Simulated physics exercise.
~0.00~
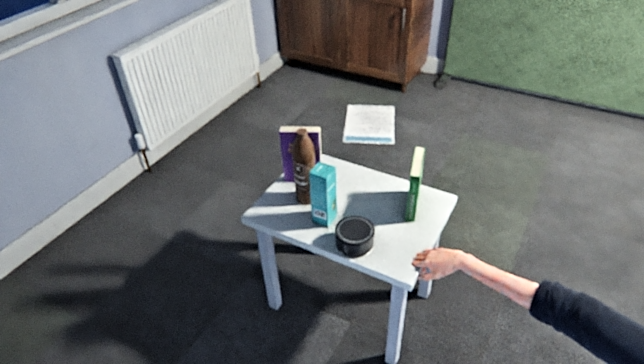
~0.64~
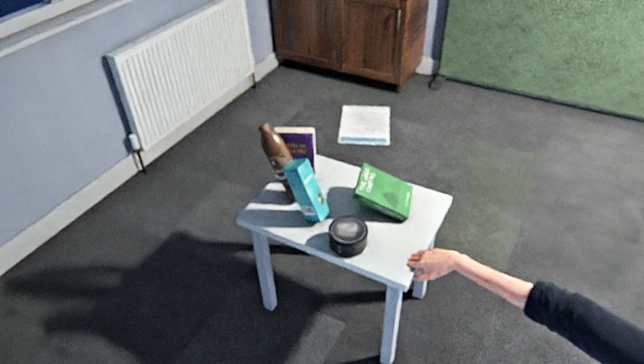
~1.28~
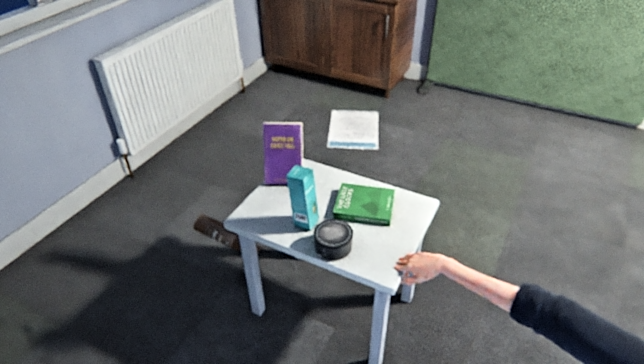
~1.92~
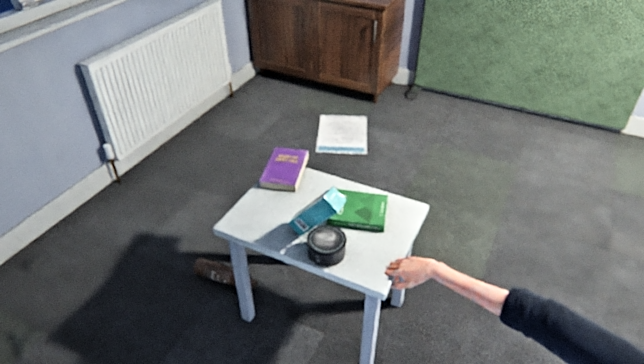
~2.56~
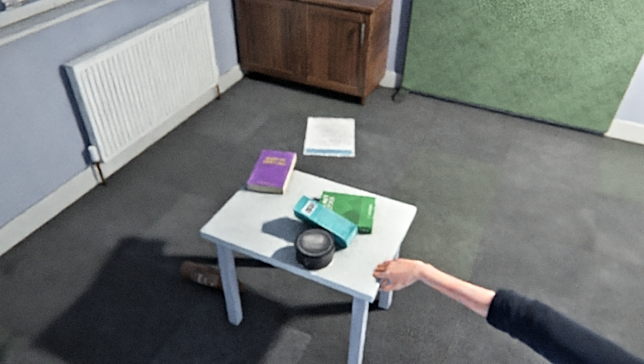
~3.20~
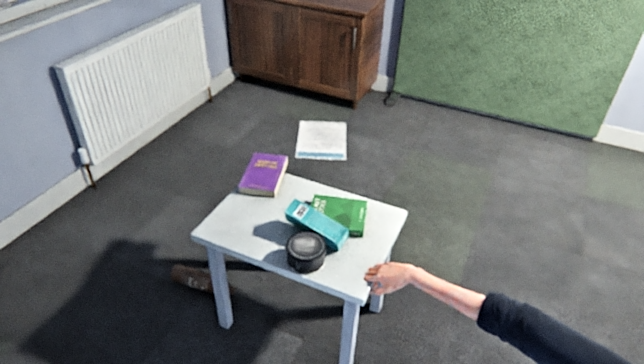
The video shows a hand gripping the corner of a small white table as the green book tips over, the brown bottle falls to the floor, and the purple book and turquoise carton topple, leaving those three lying on the tabletop beside the upright black tub.
